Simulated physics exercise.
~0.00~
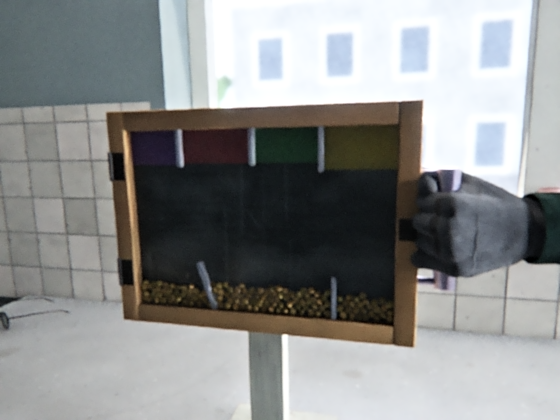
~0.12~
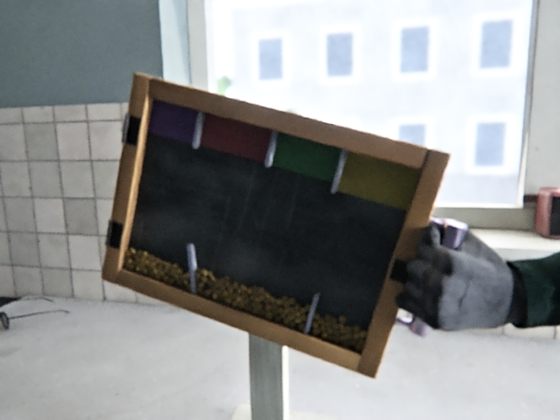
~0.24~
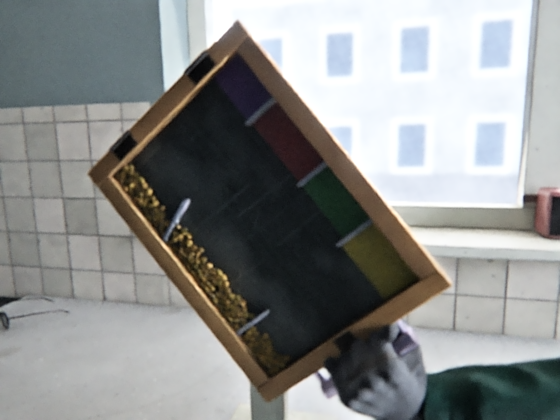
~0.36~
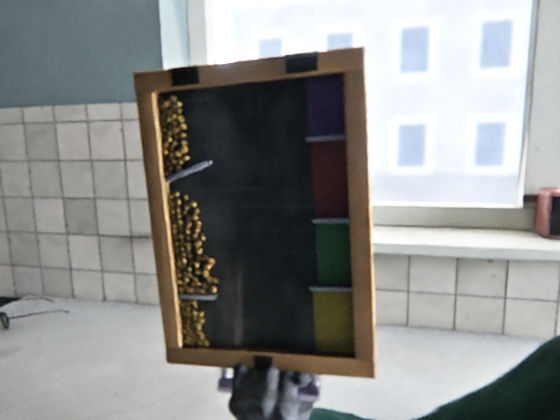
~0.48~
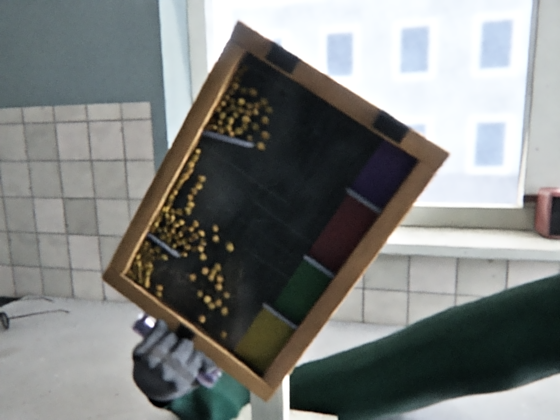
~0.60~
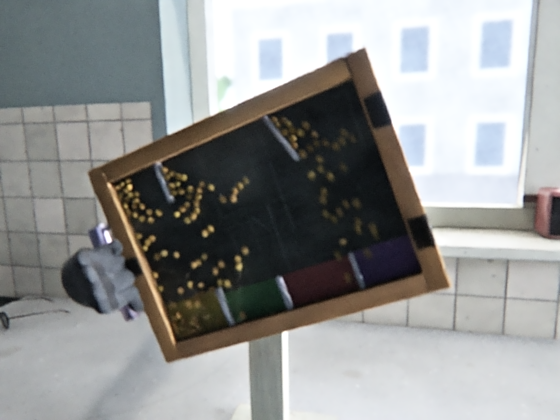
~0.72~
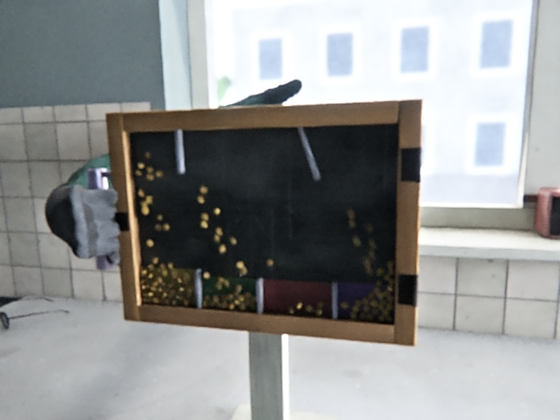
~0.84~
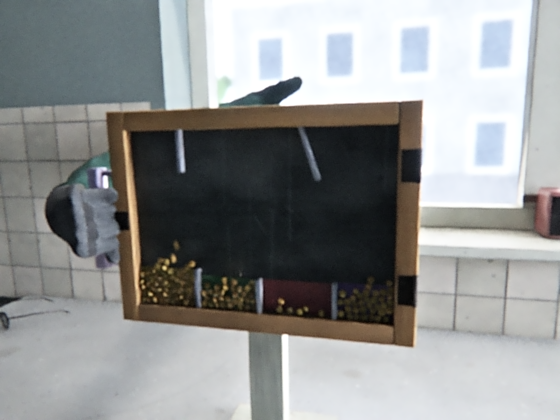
A gloved hand turned a wood-framed box clockwise until it was upside down, and the small golden beads inside slid, scattered and dropped into four coloured pockets, heaping highest in yellow at the left and leaving only a few in red.
